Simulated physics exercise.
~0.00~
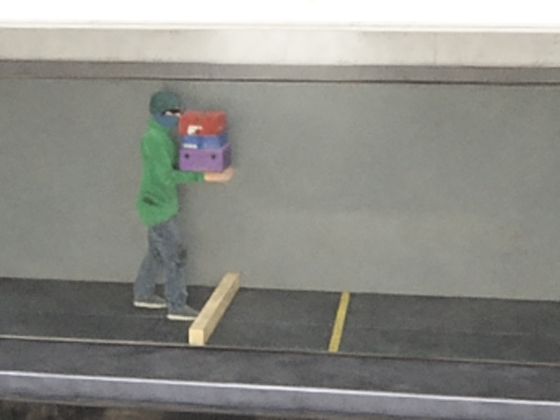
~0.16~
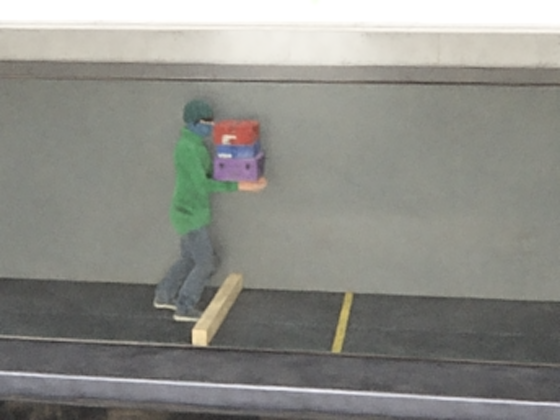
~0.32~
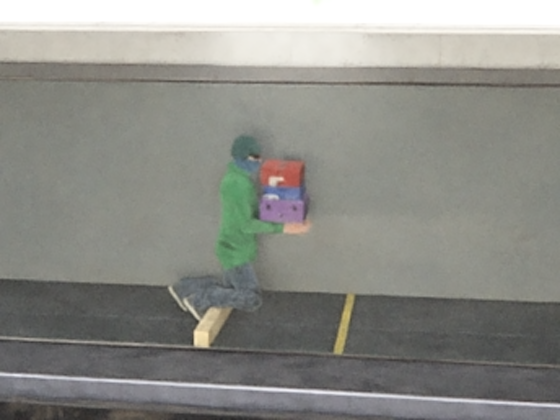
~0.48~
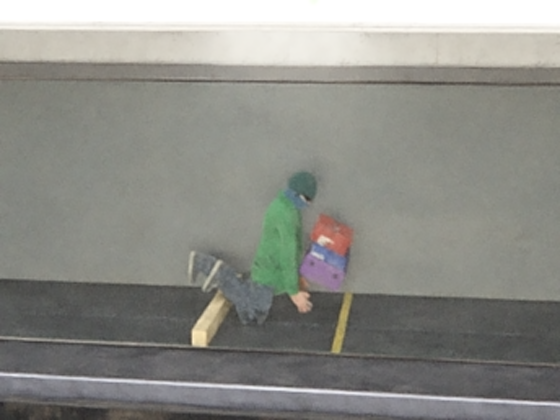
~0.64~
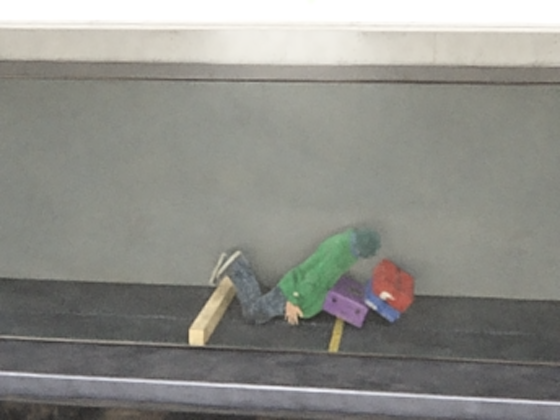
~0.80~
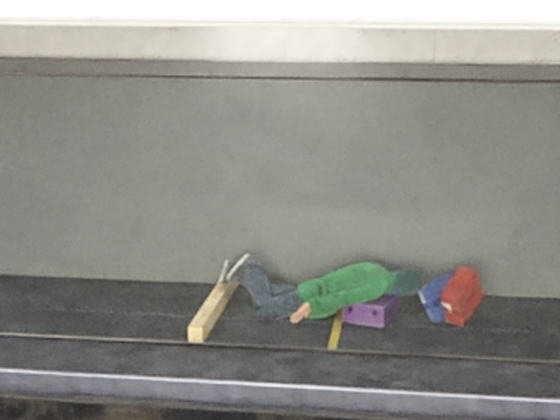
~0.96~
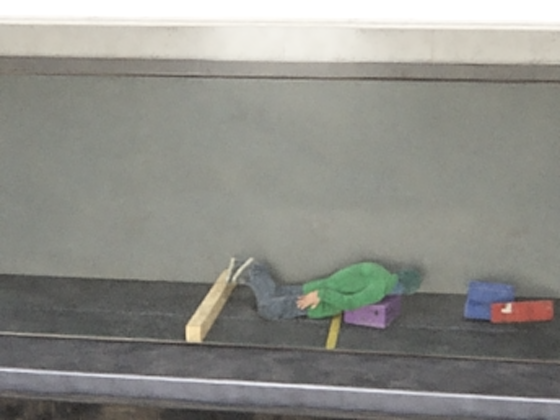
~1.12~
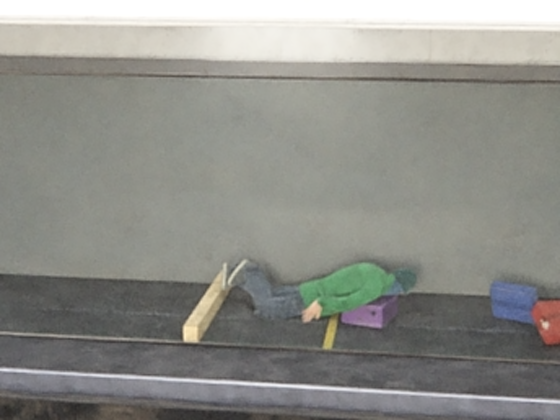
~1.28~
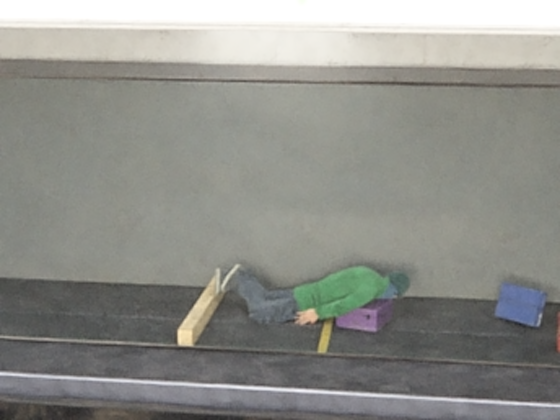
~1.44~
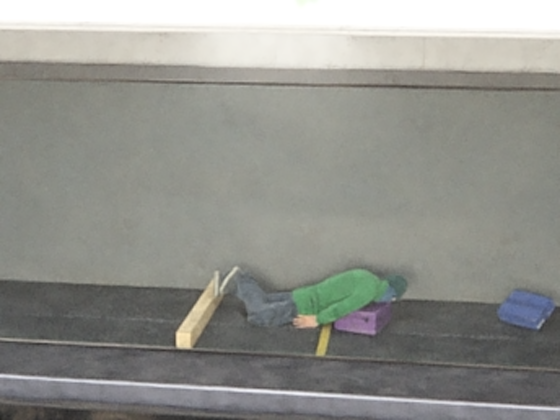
The clip shows a courier in green carrying a red parcel, blue carton and purple toolbox, who pitches forward over a low rail and falls face down on the toolbox, past the yellow line, while the carton and parcel tumble right, the parcel leaving view.
